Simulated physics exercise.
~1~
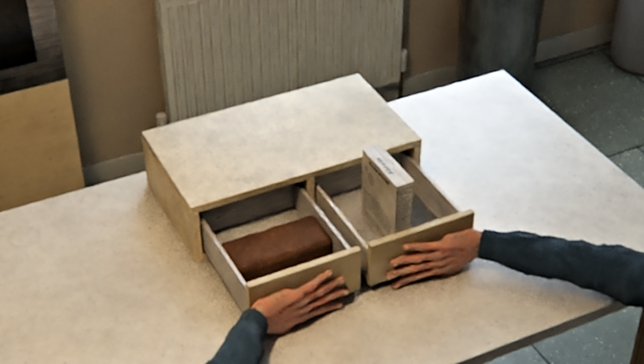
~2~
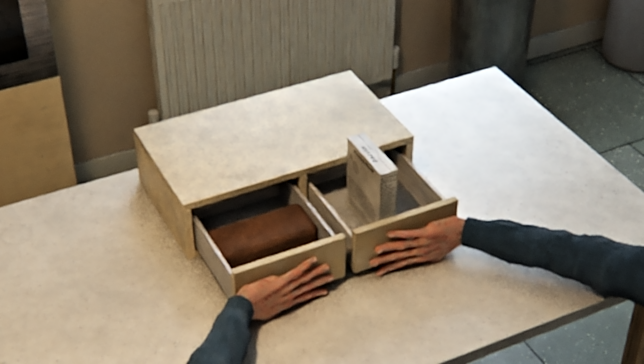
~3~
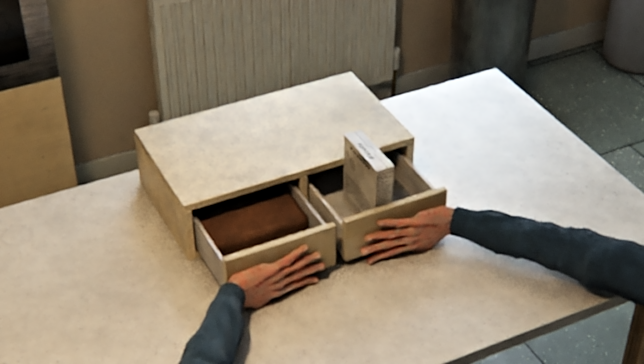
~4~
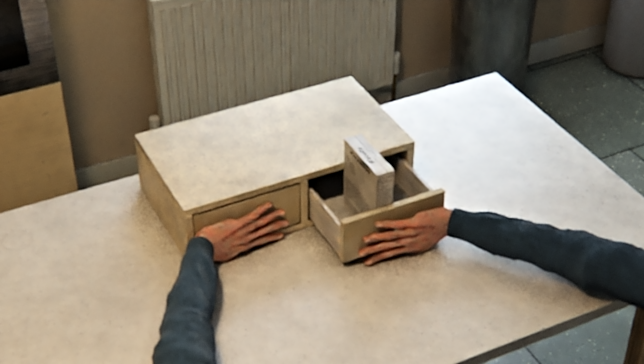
At first, two drawers stand open side by side in a pale wooden chest on a table, the left one holding a brown loaf and the right one a white packet standing upright. A hand rests against the front of each drawer. The hands push, and both drawers begin to slide in. The right drawer soon stops, still ajar, with the tall packet sticking up near the chest's front edge. The left drawer keeps going, carrying the loaf out of sight. In the end the left drawer is shut, while the right one stays jammed open under the other hand.
